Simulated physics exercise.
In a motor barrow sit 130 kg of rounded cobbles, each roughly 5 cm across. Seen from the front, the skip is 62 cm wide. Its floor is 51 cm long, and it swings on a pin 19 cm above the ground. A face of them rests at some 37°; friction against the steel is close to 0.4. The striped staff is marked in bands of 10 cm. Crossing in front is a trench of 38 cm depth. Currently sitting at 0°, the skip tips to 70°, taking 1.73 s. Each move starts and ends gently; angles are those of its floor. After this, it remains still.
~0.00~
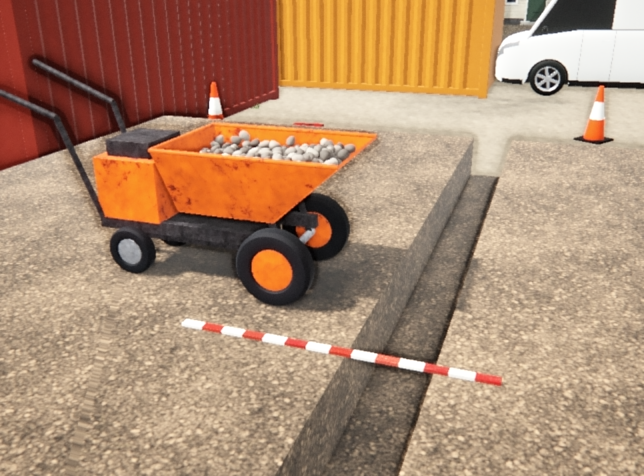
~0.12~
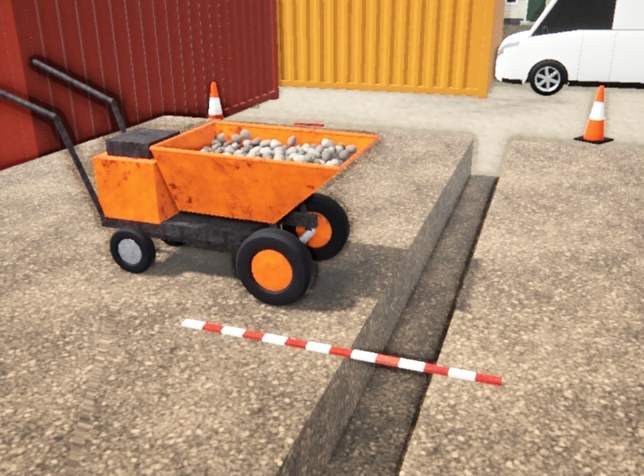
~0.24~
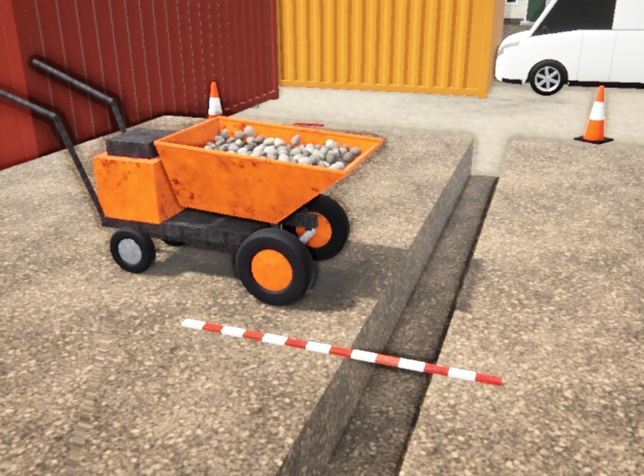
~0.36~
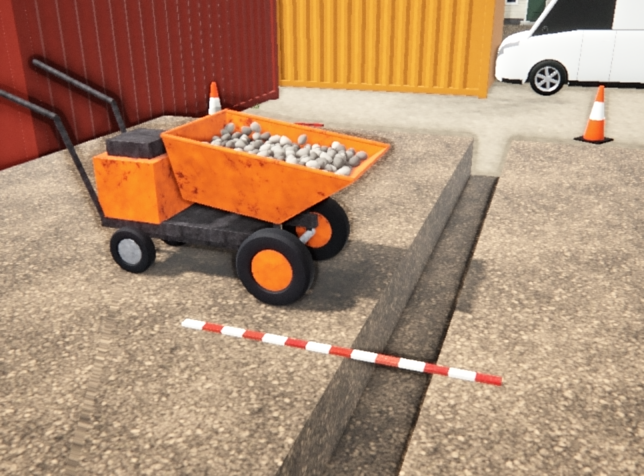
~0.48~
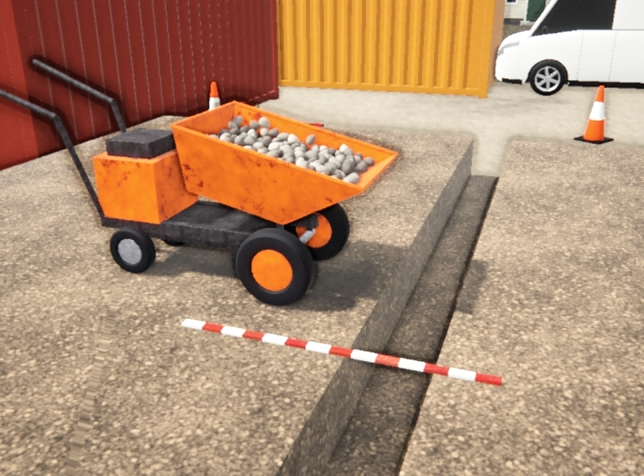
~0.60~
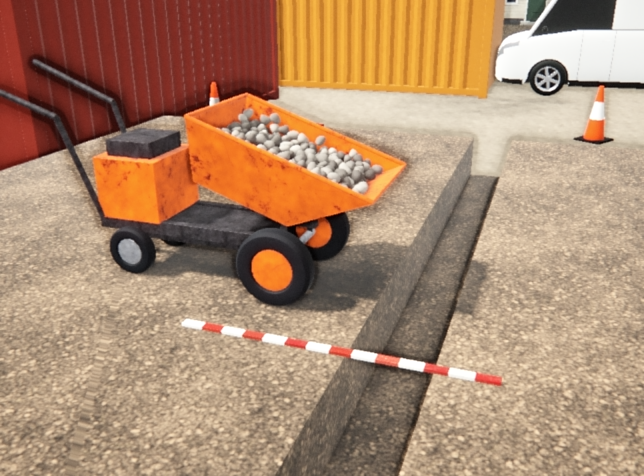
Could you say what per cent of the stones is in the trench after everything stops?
I would put it at 83 per cent.
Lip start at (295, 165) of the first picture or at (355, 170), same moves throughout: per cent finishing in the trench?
100 and 60 %.
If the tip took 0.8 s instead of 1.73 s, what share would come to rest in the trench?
Probably about 75 in a hundred.
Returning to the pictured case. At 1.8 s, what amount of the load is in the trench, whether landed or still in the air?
Something like 50 in a hundred.
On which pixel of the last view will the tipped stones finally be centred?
Look at roughly (428, 352).
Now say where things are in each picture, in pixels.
Lip at (338, 168), floor tilted 0°, highest stones at (309, 149), in the first frame.
Lip at (340, 169), floor tilted 1°, highest stones at (307, 150); the stones move at 0.1 m/s on average, in the second frame.
The skip is at 4°, its lip at (345, 174); the top of the load is at (278, 147); the stones move at 0.2 m/s on average, in the third frame.
The skip is at 8°, its lip at (353, 181); the top of the load is at (240, 137); the stones move at 0.3 m/s on average, in the fourth frame.
Lip at (363, 190), floor tilted 13°, highest stones at (238, 129); the stones move at 0.4 m/s on average, in the fifth frame.
Lip at (373, 203), floor tilted 19°, highest stones at (249, 122); the stones move at 0.4 m/s on average, in the sixth frame.
After 1.3 s the floor is at 59°; 100 % in the skip; the foremost stones are at (423, 266).
After 1.8 s the floor is at 70°; 37 % in the skip, 51 % in the trench, 12 % past the trench; the foremost stones are at (521, 318).
After 2.2 s the floor is at 70°; 7 % in the skip, 76 % in the trench, 17 % past the trench; the foremost stones are at (565, 315).
After 4.1 s the floor is at 70°; 0 % in the skip, 83 % in the trench, 17 % past the trench; the foremost stones are at (574, 315).
